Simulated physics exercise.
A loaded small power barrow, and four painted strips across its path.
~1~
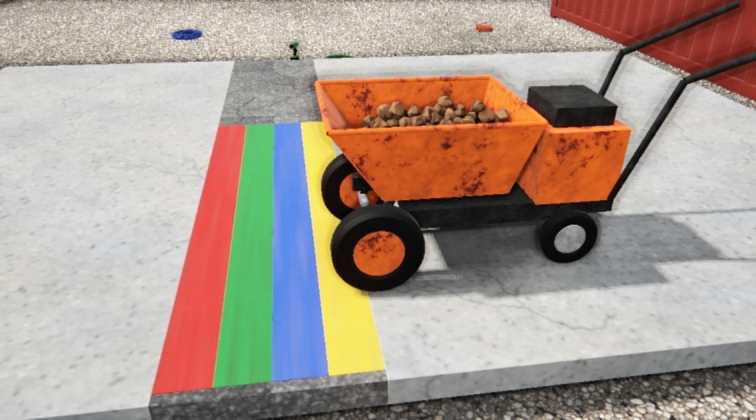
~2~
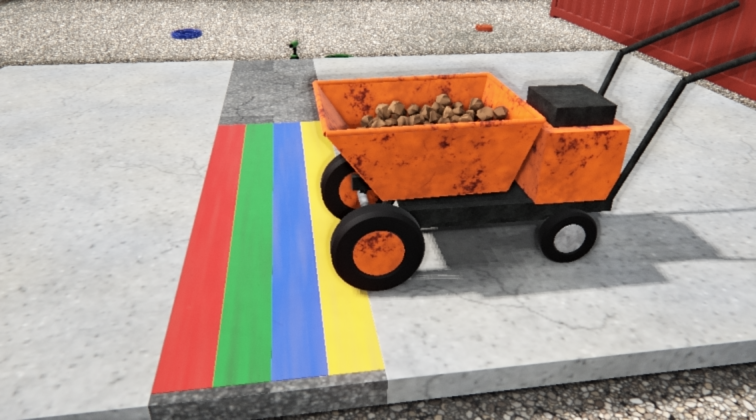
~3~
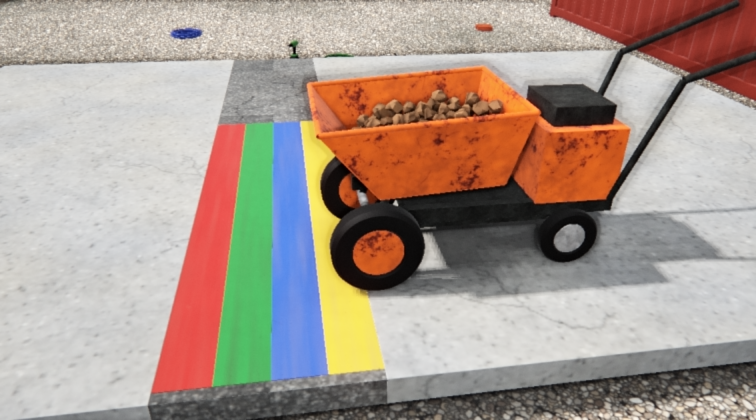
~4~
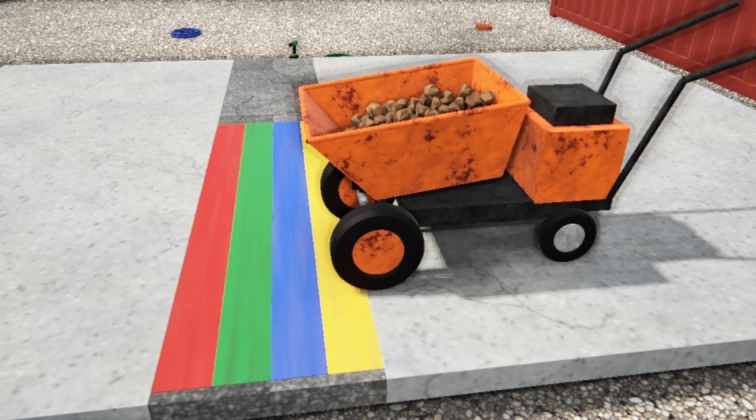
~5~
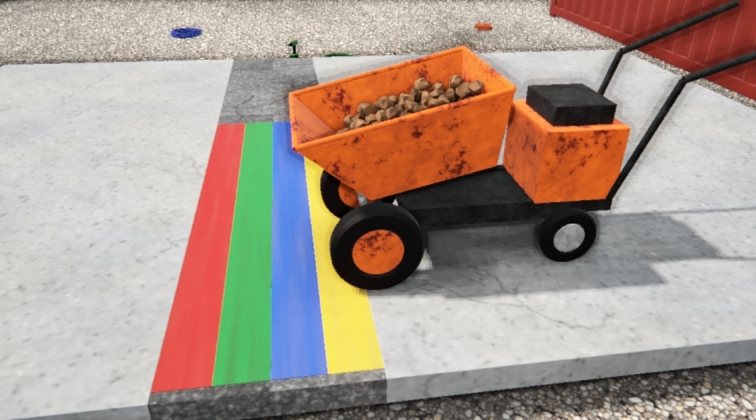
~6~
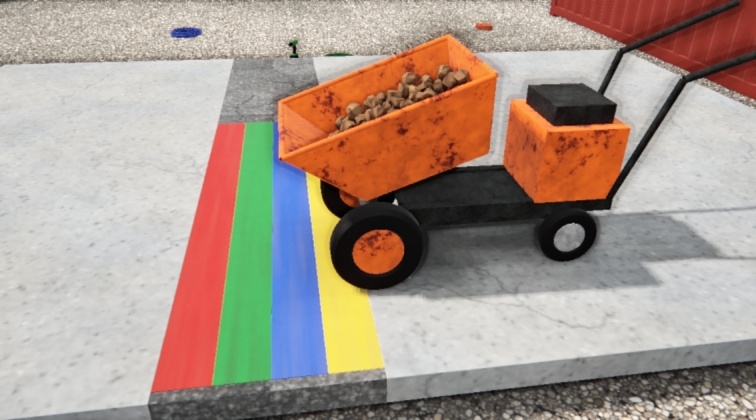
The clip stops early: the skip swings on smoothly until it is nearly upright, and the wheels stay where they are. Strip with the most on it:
Red strip.
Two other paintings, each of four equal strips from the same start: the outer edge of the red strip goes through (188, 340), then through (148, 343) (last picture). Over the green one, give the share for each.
Roughly 0 % and 20 %.
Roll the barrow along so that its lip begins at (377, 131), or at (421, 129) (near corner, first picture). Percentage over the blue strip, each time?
Try 1 about 10 %, try 2 about 40 %.
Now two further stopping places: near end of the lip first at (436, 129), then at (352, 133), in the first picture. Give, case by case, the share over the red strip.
10 % then 30 %.
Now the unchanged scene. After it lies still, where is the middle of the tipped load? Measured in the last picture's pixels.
Around (203, 252).
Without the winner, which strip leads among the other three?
The strip in green.
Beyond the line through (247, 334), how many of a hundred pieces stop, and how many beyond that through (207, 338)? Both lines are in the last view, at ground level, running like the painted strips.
Some 70 and some 50 per cent, respectively.
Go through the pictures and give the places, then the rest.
Lip of the skip at (329, 134), level; top of the load at (438, 120), clay clods; yellow strip at (349, 321); blue strip at (298, 326); green strip at (246, 331); red strip at (193, 336), in the first picture.
Lip of the skip at (326, 134), level; top of the load at (445, 131), in the second picture.
Lip of the skip at (319, 137), tipped barely; top of the load at (440, 128), in the third picture.
Lip of the skip at (309, 141), tipped a little; top of the load at (444, 112), in the fourth picture.
Lip of the skip at (296, 149), tipped a little; top of the load at (441, 118), in the fifth picture.
Lip of the skip at (283, 159), tipped clearly; top of the load at (430, 111); yellow strip at (348, 319); blue strip at (297, 324); green strip at (245, 329); red strip at (192, 334), in the sixth picture.
Soon, skip tipped steeply; all in the skip.
A while on, skip tipped right over; nearly all in the skip; a stray few over the green strip; a stray few falling.
Towards the end, skip tipped right over; about half in the skip; a small part over the green strip; about a quarter over the red strip; about a quarter off the paint.
Finally, skip tipped right over; about a quarter in the skip; none over the yellow strip; none over the blue strip; a small part over the green strip; about a third over the red strip; about a quarter off the paint.
